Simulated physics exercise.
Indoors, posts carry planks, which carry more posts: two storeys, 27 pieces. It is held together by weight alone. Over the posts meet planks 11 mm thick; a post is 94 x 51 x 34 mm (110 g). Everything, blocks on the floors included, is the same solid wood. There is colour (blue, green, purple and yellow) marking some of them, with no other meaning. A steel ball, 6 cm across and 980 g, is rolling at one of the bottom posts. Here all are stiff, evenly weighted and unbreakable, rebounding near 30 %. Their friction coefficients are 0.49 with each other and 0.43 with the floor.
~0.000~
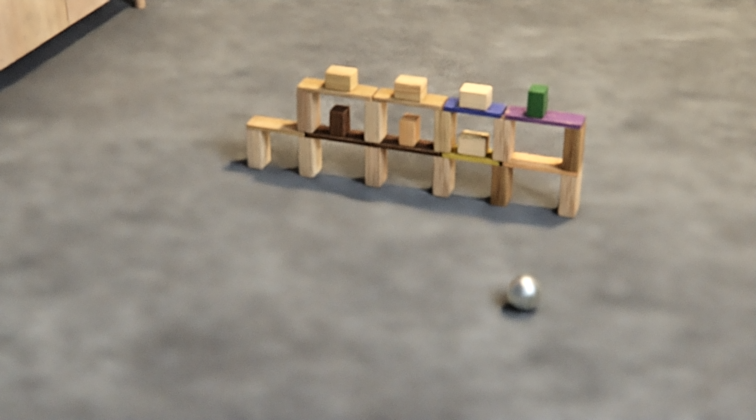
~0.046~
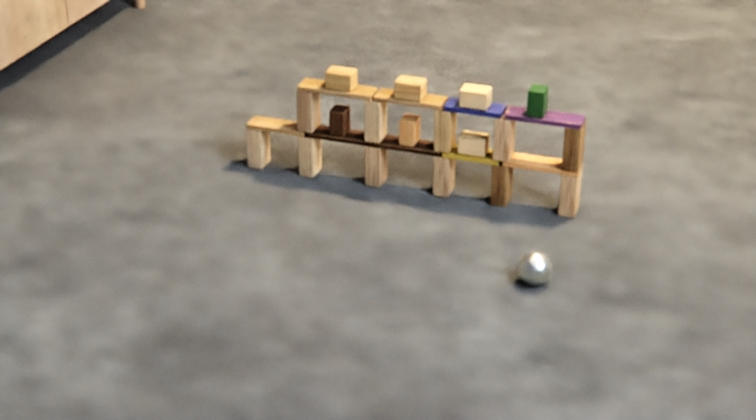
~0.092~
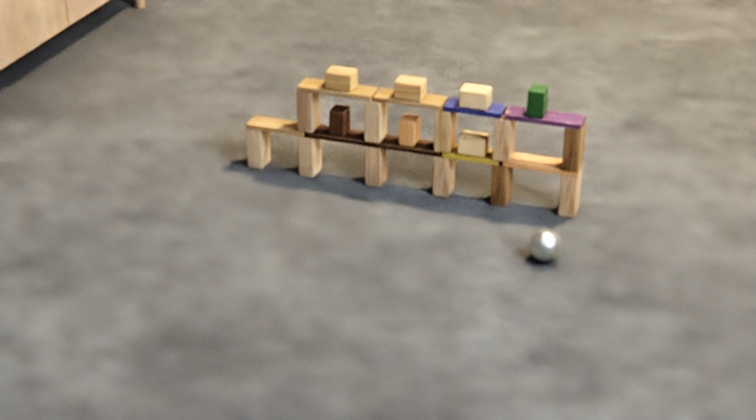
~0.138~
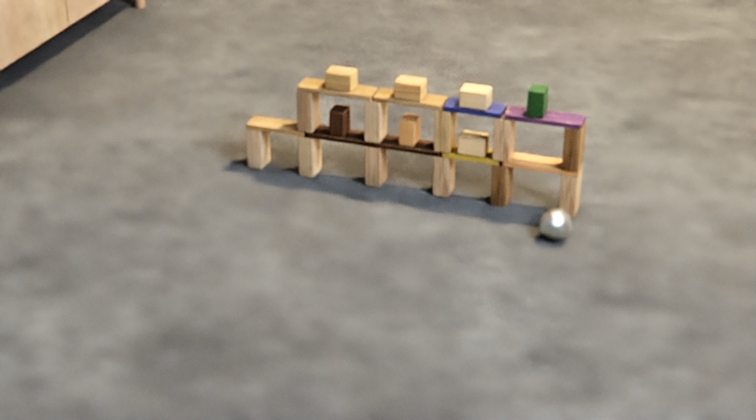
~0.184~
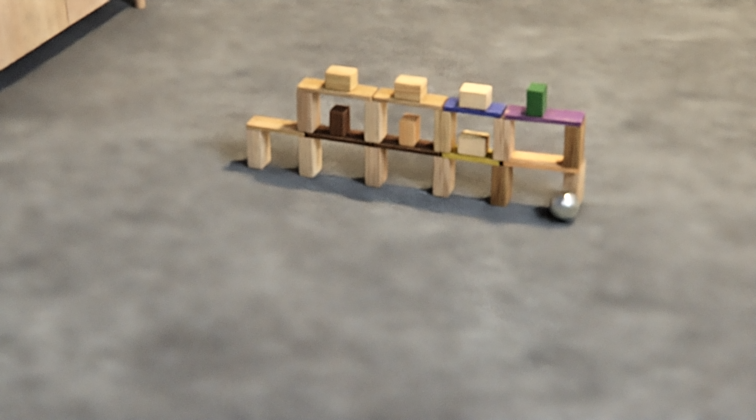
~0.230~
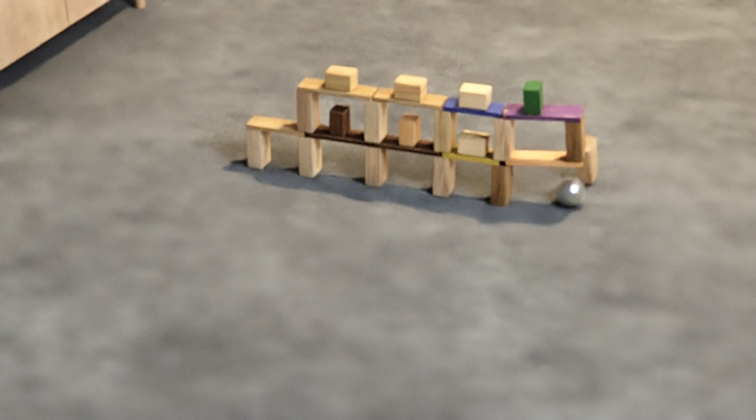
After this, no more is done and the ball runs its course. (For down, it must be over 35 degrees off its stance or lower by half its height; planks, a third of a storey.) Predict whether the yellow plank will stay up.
It is going to be fine.
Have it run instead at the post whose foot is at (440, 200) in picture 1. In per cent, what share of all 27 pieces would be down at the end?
Then it would be 40 %.
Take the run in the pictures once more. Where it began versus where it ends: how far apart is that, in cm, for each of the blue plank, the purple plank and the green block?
I'd estimate blue at 0 cm, purple at 20 cm and green at 24 cm.
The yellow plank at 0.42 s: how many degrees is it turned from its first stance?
Some 0 degrees.
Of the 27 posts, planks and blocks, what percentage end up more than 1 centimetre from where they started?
It is 20 per cent.
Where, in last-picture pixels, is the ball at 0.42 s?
Roughly at pixel (594, 139).
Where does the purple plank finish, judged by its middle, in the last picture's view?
It ends up centred close to (548, 201).
Around 0.32 s, ball still moving; none of the 27 pieces down, 8 disturbed; yellow plank unmoved; purple plank tipped 19°.
Around 0.42 s, ball still moving; 5 of the 27 pieces down; yellow plank unmoved; green block tipped 74°, 7 cm lower.
Around 0.72 s, ball still moving; 5 of the 27 pieces down; yellow plank unmoved; green block upside down.
Finally (1.5 s), ball rolling away; 5 of the 27 pieces down; yellow plank unmoved; green block upside down; purple plank tipped 14°, 19 cm lower. Seen by the last camera, middles, yellow plank near (473, 155), green block near (597, 205).
